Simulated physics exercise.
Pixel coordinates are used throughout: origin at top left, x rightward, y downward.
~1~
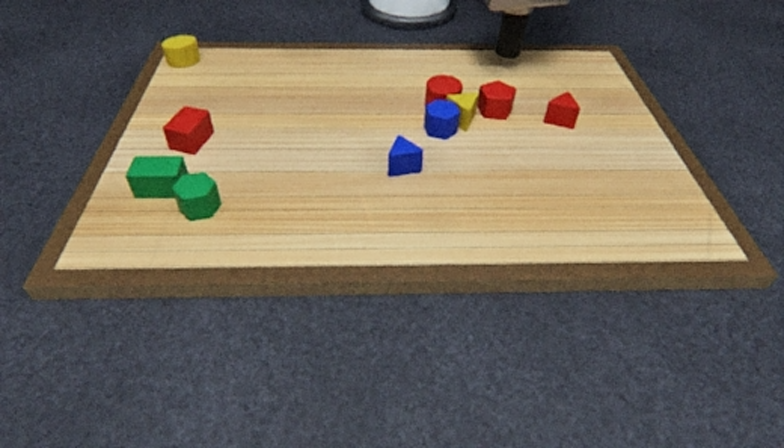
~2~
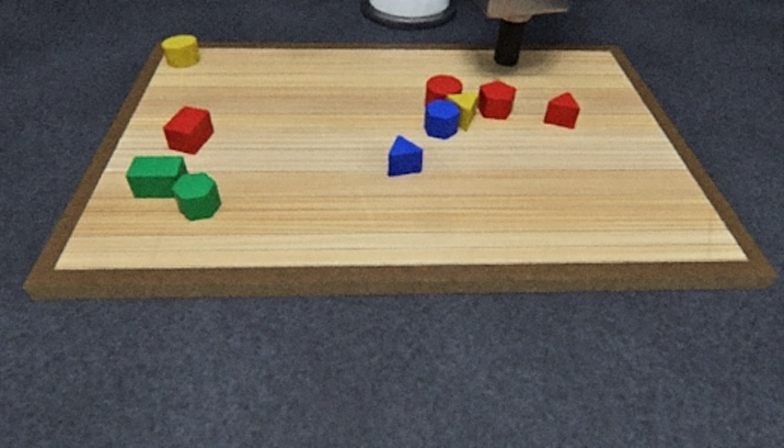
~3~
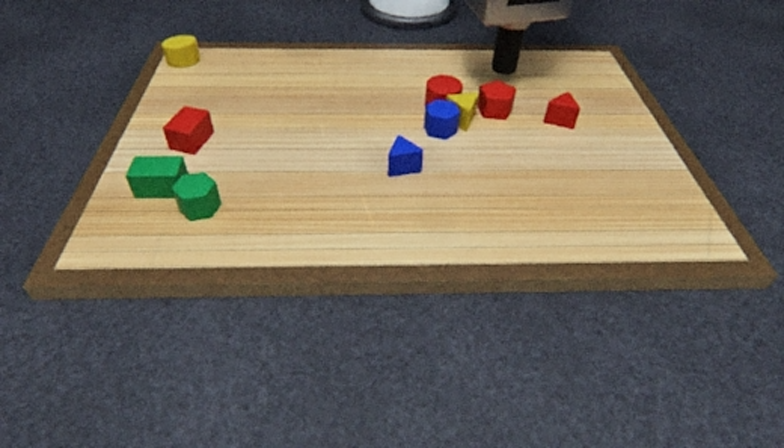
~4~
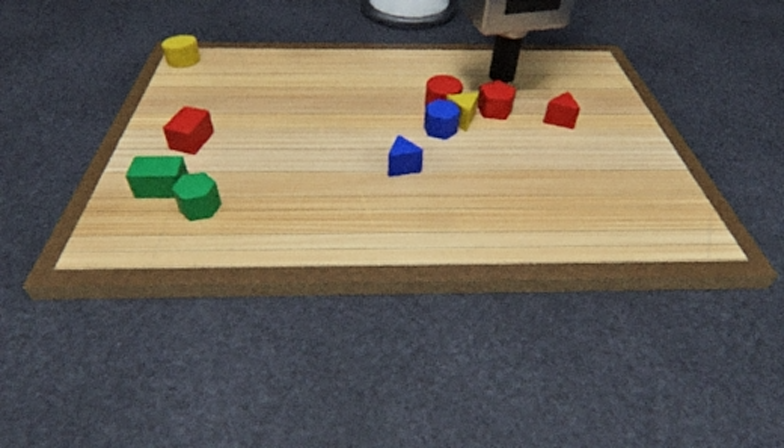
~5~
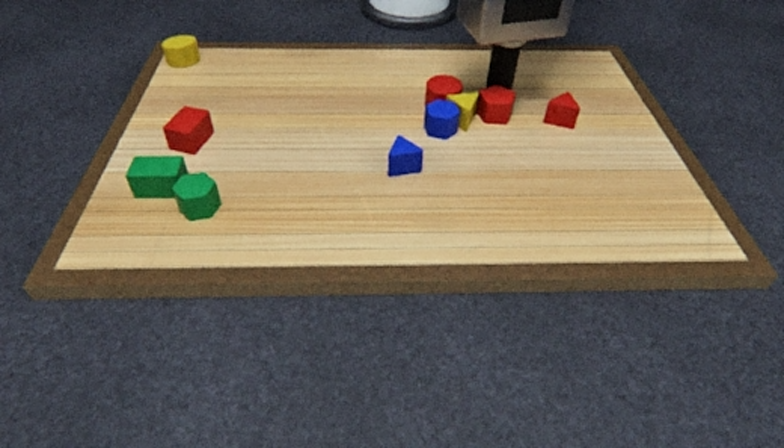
In this clip, colored blocks sit scattered on a wooden board while a robotic arm's dark rod moves toward the viewer from the far edge, then nudges the red pentagonal block very slightly forward; the other blocks stay still.
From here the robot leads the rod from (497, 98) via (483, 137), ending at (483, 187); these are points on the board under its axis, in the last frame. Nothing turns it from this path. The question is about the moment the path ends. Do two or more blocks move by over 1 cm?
No, I don't think so.
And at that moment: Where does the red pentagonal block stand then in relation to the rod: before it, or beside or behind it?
The block gets away.
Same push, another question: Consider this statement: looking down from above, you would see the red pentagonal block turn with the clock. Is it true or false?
False - the claim does not hold.
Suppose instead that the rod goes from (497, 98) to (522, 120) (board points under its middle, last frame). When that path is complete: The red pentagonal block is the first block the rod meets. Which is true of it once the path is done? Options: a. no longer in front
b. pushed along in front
Letter a.
The first path, step by step. One third of the way, rod (488, 111); red pentagonal block (500, 120), turned 50° anticlockwise.
Two thirds of the way, rod (483, 141); red pentagonal block (513, 146), turned 95° anticlockwise.
At the end, rod (485, 175); yellow triangular block still; red pentagonal block (521, 154), turned 120° anticlockwise.
